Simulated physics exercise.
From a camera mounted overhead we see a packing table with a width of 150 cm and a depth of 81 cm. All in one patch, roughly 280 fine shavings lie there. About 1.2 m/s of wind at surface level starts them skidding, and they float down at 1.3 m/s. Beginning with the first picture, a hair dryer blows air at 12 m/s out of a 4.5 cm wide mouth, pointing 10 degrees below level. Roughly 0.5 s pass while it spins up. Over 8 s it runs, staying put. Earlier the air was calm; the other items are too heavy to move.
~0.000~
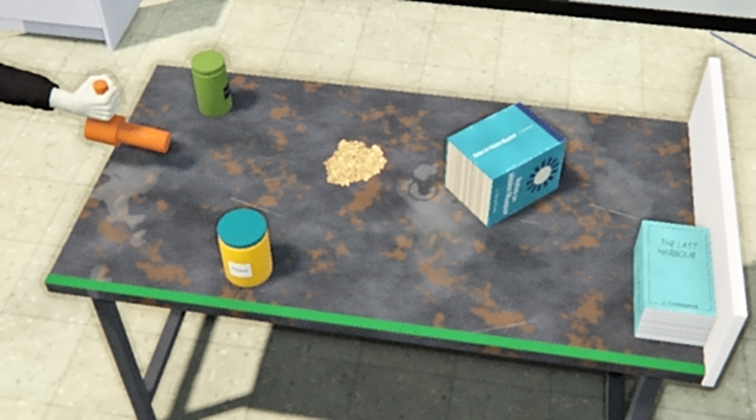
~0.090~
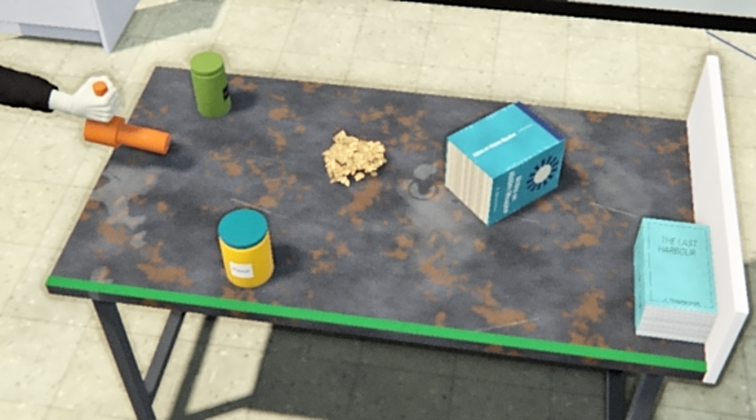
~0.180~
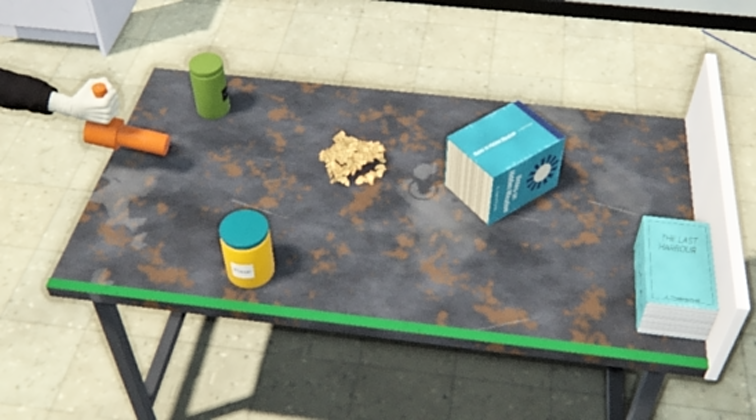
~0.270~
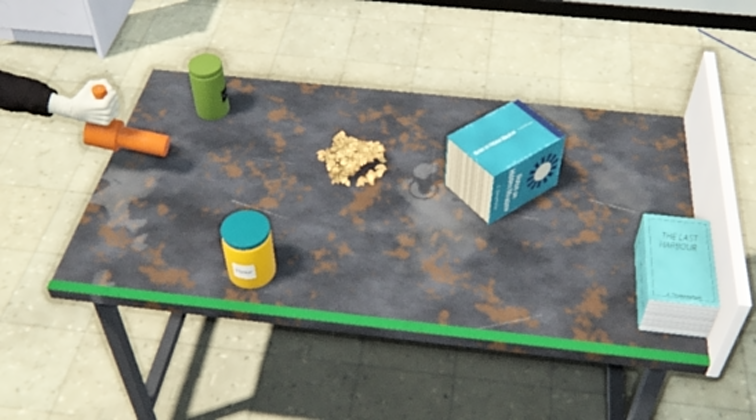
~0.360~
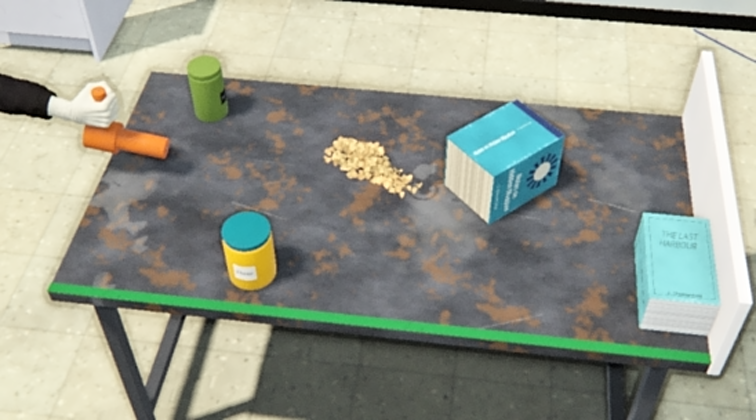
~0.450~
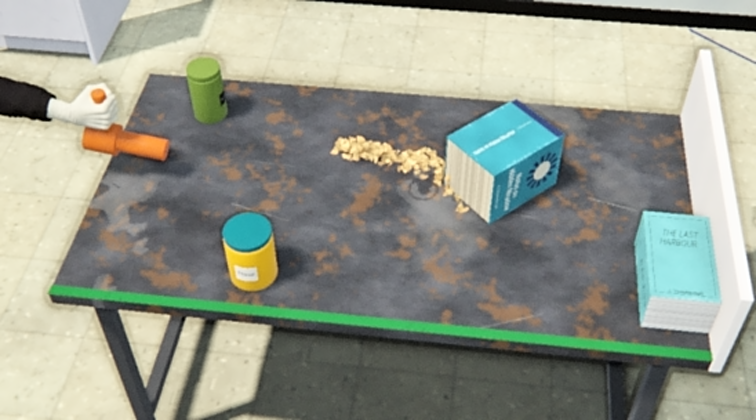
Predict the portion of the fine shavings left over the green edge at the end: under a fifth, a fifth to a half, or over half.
My guess is a minority below one fifth ends up there.
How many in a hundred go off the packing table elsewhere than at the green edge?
Estimate: Close to 90 per cent.
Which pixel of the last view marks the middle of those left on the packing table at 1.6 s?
Roughly pixel (537, 103).
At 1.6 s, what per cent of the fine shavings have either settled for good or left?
70 %.
After 1.6 s the count stands so, 4 % are over the green edge; the middle of those still in play is near (537, 103).
After 2.6 s the count stands so, 4 % are over the green edge.
After 4.4 s the count stands so, 4 % are over the green edge.
After 8.0 s, at the end, 4 % are over the green edge.
